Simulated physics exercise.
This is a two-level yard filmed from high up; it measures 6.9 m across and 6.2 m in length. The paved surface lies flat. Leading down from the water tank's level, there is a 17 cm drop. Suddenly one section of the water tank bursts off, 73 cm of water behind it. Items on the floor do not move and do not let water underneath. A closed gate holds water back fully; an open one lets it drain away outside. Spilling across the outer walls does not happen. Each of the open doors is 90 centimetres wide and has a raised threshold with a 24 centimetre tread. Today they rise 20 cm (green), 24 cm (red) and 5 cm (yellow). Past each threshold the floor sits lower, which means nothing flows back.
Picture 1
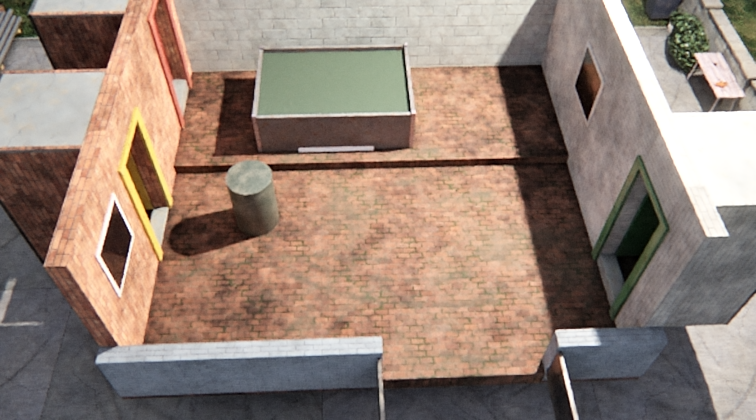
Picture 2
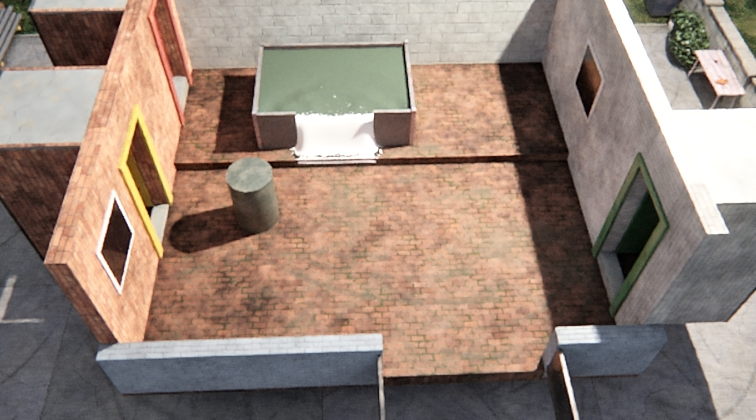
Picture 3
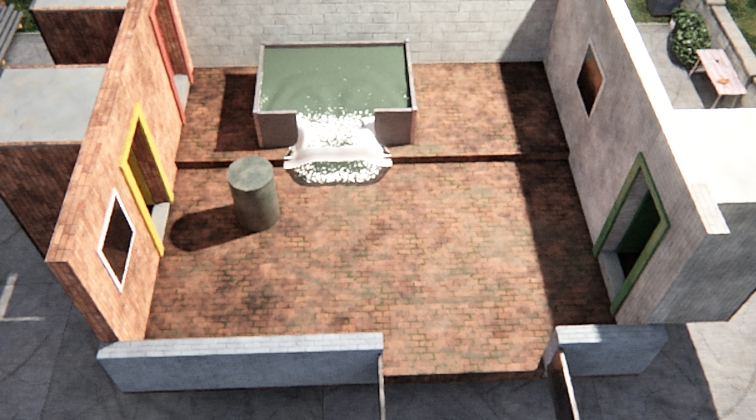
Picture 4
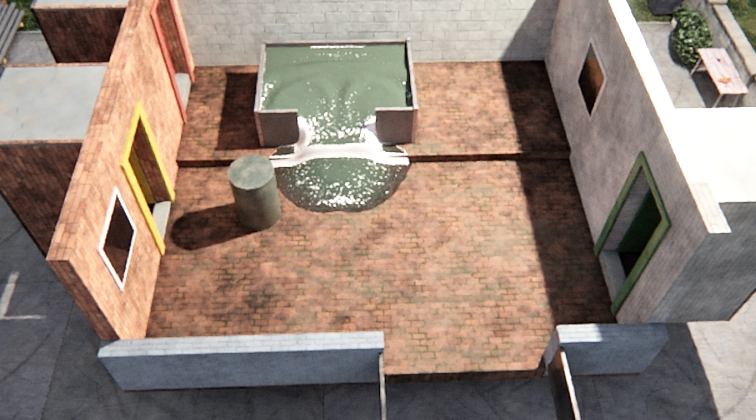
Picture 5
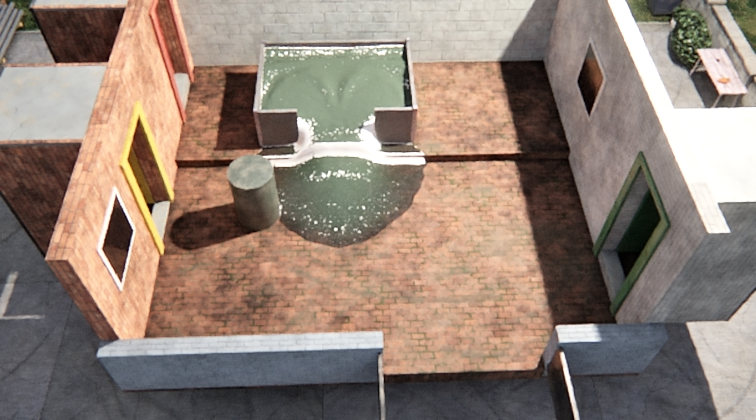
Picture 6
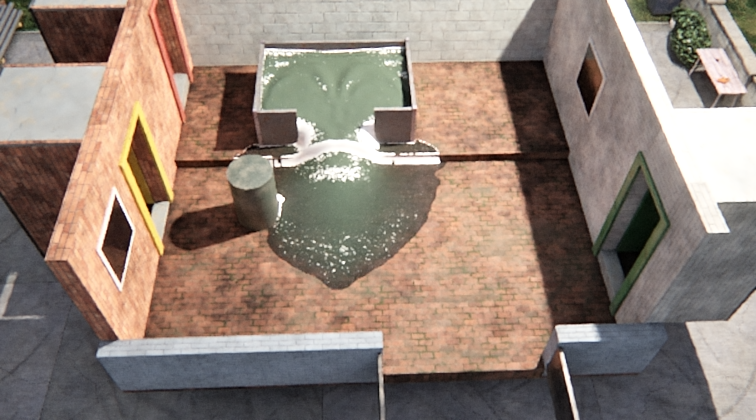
A two-level yard paved in reddish brick lies between brick, white and grey walls, seen from high above by a still camera. A rectangular tank of dark green water sits on the upper level at the back, a grey-green cylinder stands below it, and yellow, red and green doorways open at the sides. The tank's front section gives way, and foaming water pours down the step, fanning forward across the bricks and reaching the cylinder.
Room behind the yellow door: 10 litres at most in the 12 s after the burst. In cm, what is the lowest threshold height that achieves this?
About 11.5 cm.
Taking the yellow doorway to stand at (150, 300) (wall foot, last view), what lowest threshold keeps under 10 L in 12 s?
It needs about 18 cm.
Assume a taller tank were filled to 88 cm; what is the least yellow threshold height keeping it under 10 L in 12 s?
Roughly 13.5 centimetres would do it.
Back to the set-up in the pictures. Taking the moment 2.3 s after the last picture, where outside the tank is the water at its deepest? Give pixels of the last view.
Around pixel (152, 366).
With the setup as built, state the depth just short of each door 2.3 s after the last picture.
The green door has 4 cm, the red door 0 cm and the yellow door 7 cm.
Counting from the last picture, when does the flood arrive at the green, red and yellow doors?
Log: Green = 2.0 s, red = not within the 12 s, yellow = 1.0 s.
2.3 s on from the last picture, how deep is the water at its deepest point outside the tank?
Around 35 centimetres.
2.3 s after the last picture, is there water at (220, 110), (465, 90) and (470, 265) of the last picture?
Taking the spots one by one: Untouched, untouched, swamped.
Then, 0.7 s after the last picture water covers 35 % of the floor, deepest (42 cm) near (332, 146); it has not reached the yellow door.
Then, 2.3 s after the last picture water covers 50 % of the floor, deepest (35 cm) near (152, 366); 7 cm at the yellow door, 1 litre in over its 5 cm threshold.
Then, 11.3 s after the last picture water covers 70 % of the floor, deepest (10 cm) near (576, 194); 8 cm at the yellow door, 88 litres in over its 5 cm threshold.
At the yellow door as built, the water peaked near 12 cm, 8.7 s after the last picture.
With a threshold of 10.5 cm, 15 litres would have come in within the 12 s; with 12.5 cm, 5 litres. So under 10 litres takes about 11.5 cm.
